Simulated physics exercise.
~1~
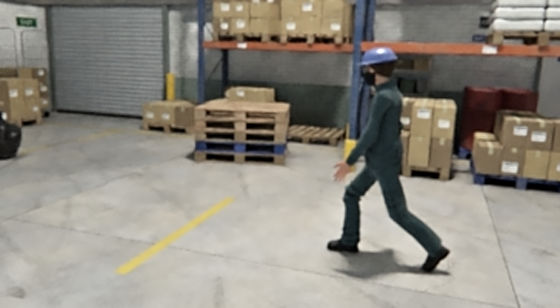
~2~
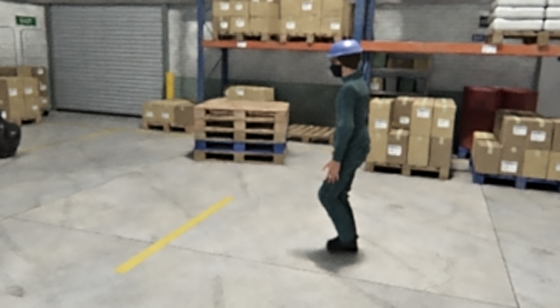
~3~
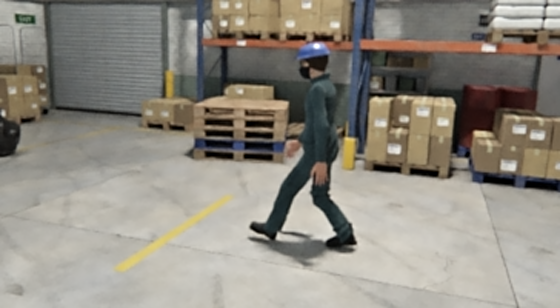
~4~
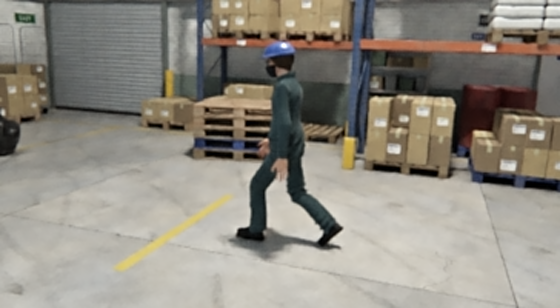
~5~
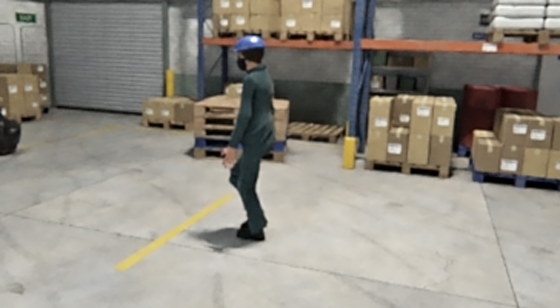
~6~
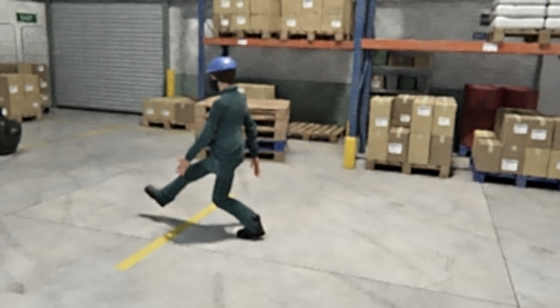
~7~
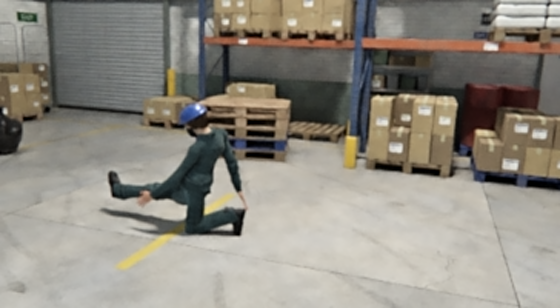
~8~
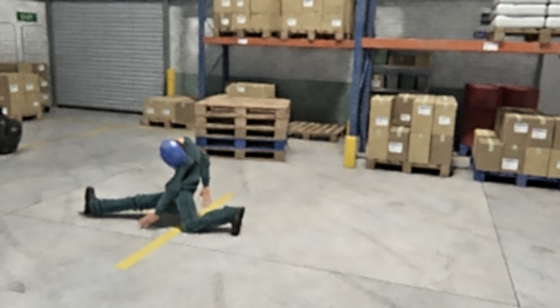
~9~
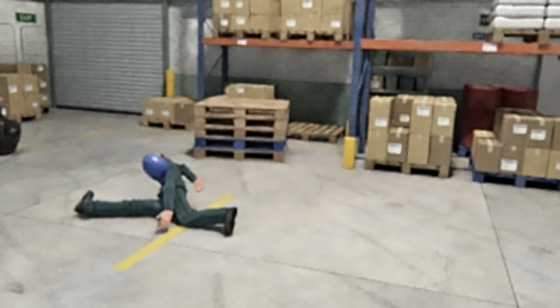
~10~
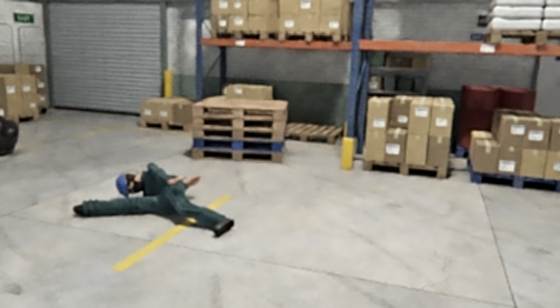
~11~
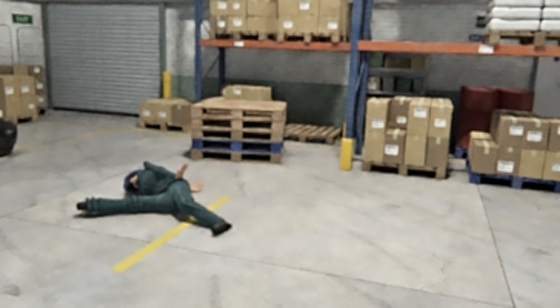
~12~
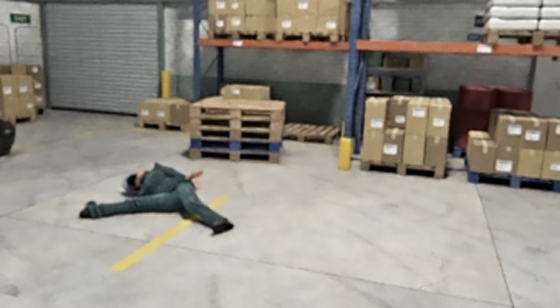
In a warehouse, a worker walks left, slips, and falls sprawled across the yellow tape.
